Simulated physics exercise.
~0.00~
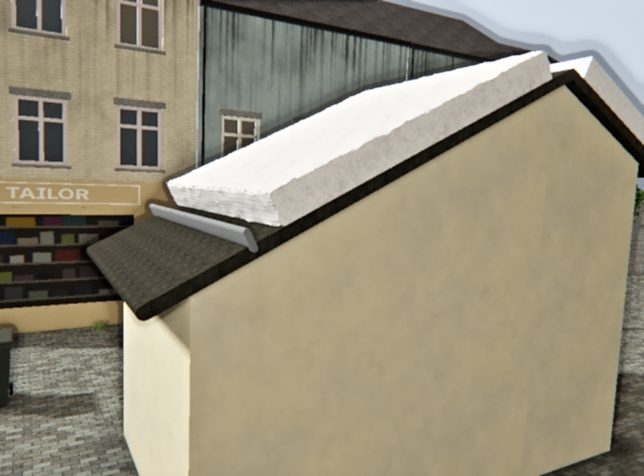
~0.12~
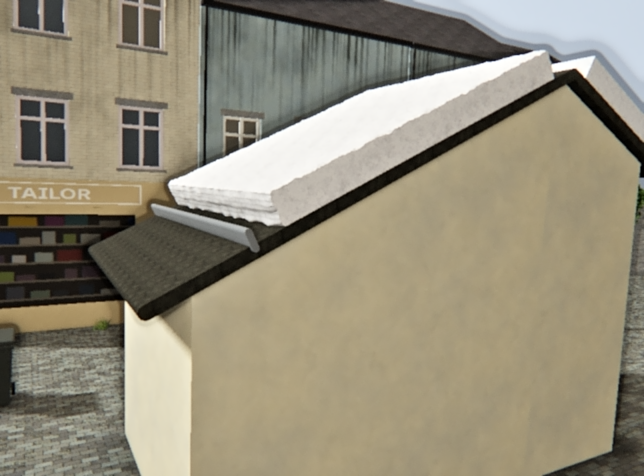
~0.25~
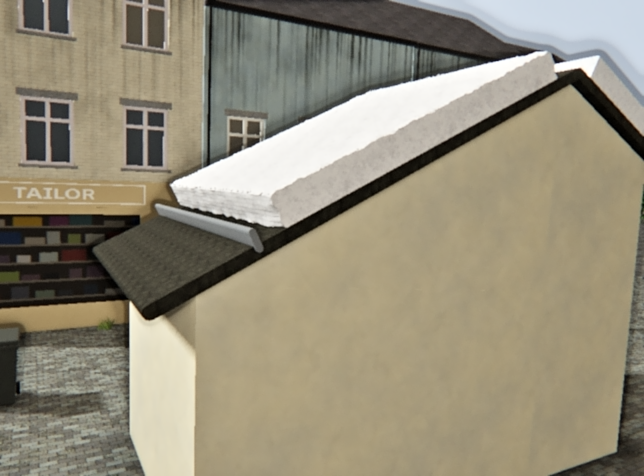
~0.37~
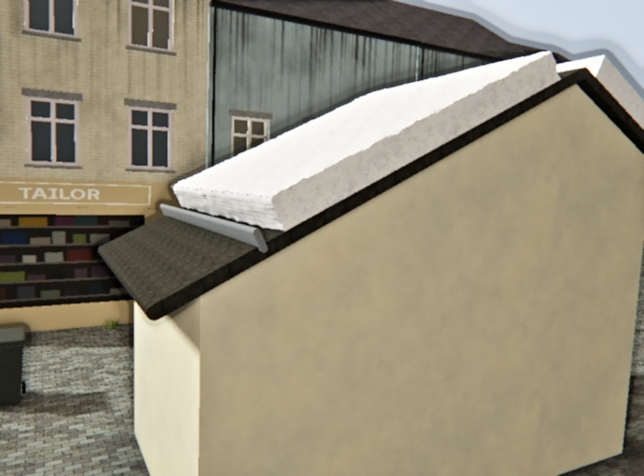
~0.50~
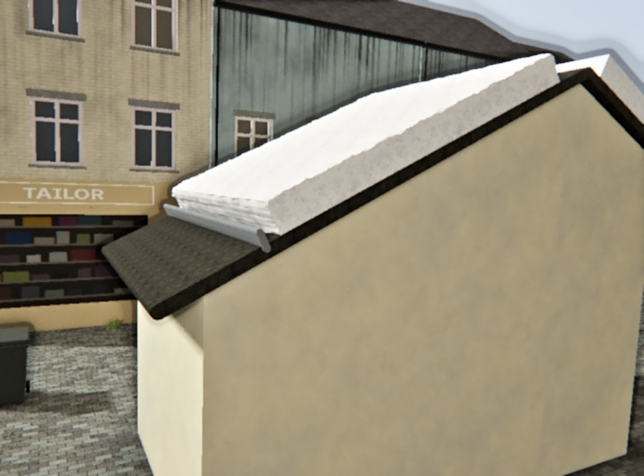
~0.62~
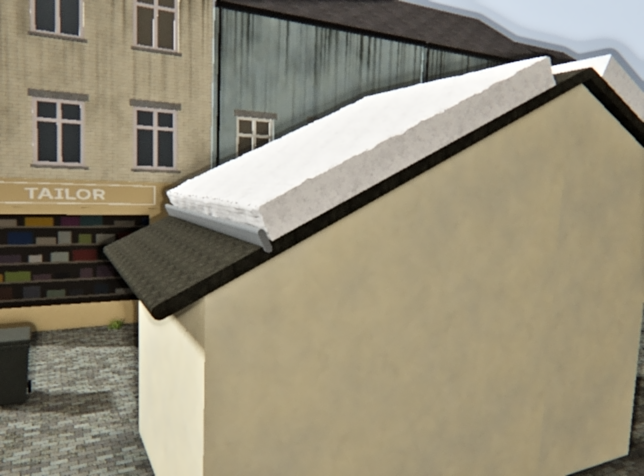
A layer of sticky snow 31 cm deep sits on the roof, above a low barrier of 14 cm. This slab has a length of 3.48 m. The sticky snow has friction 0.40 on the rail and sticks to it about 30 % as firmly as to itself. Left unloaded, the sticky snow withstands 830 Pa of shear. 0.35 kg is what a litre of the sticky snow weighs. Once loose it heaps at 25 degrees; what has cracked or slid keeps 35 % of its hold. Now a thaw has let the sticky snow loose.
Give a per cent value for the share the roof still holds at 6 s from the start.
Roughly 85 percent.
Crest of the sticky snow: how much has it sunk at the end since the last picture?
Looks like something near 0.4 m to me.
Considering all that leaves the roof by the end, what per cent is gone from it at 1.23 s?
Fraction so far: Roughly 0 %.
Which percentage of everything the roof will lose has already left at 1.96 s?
Roughly 40 per cent.
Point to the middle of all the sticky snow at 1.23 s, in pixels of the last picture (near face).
It comes out near (393, 153), give or take.
After 1.23 s, 100 % of the snow is on the roof.
After 1.96 s, 94 % of the snow is on the roof.
After 2.68 s, 88 % of the snow is on the roof.
After 3.40 s, 86 % of the snow is on the roof.
After 6.00 s, 85 % of the snow is on the roof.
